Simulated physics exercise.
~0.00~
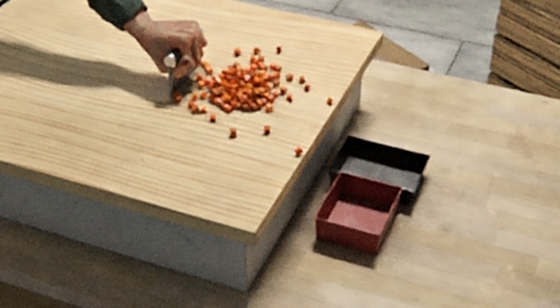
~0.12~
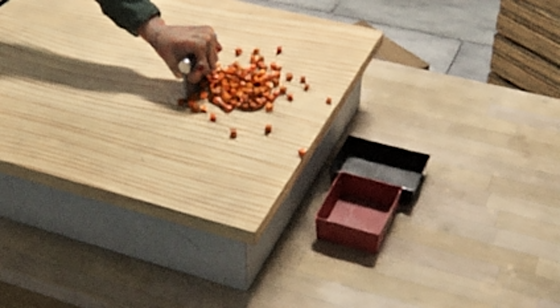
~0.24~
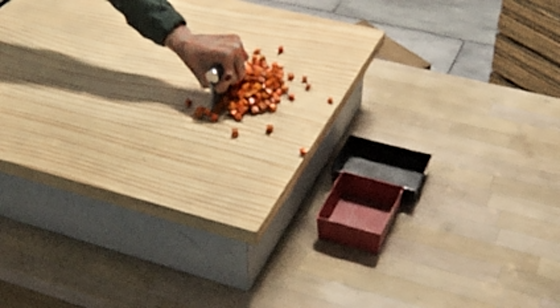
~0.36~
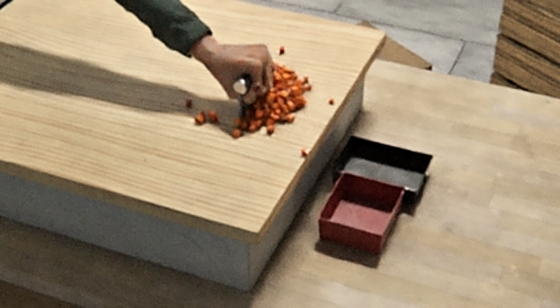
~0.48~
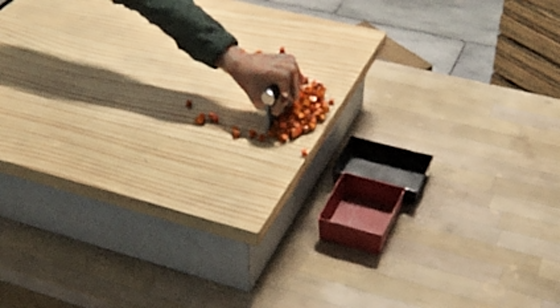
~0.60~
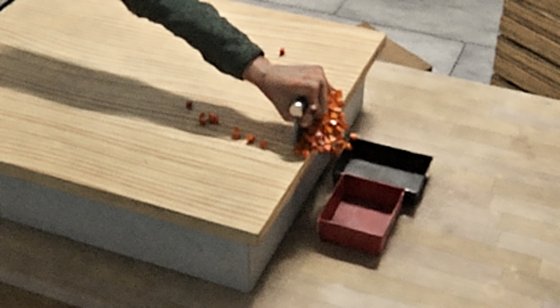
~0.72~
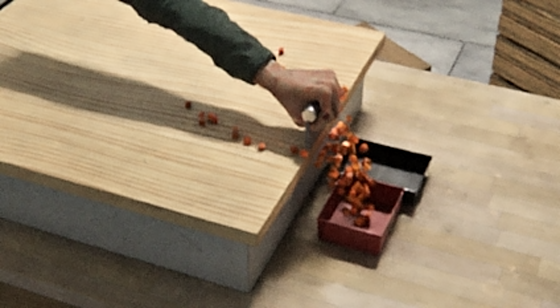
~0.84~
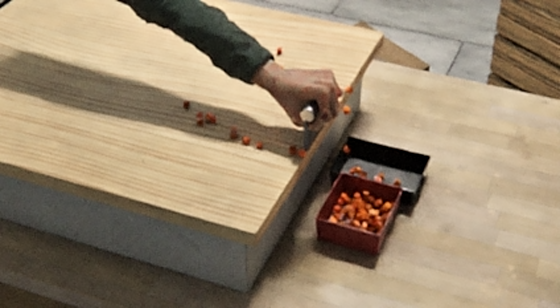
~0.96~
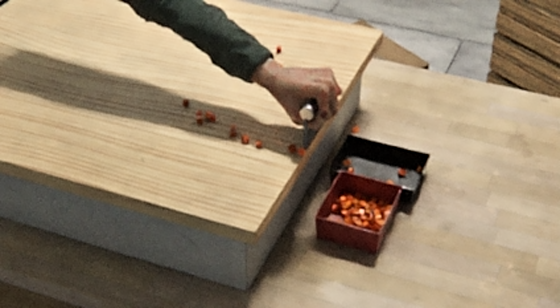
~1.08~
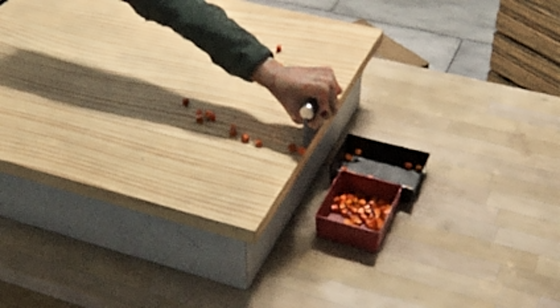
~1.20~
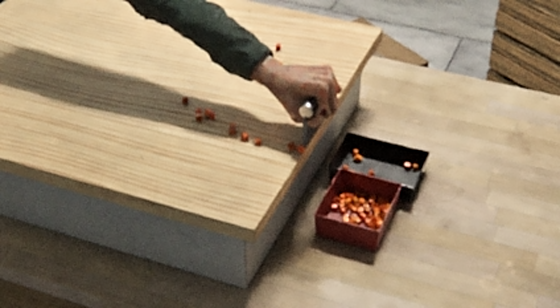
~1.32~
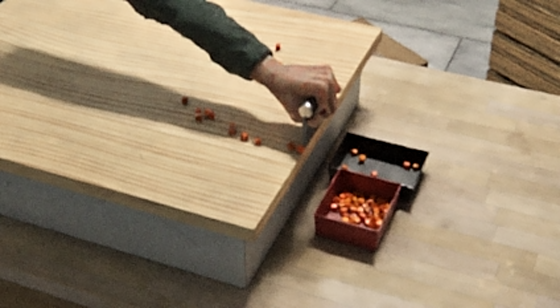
In this clip, a hand holding a scraper pushes a pile of small orange pieces rightward across a wooden board and over its edge, then stops there. Many land in the red tin, a few in the black tin, and some stay scattered on the board.
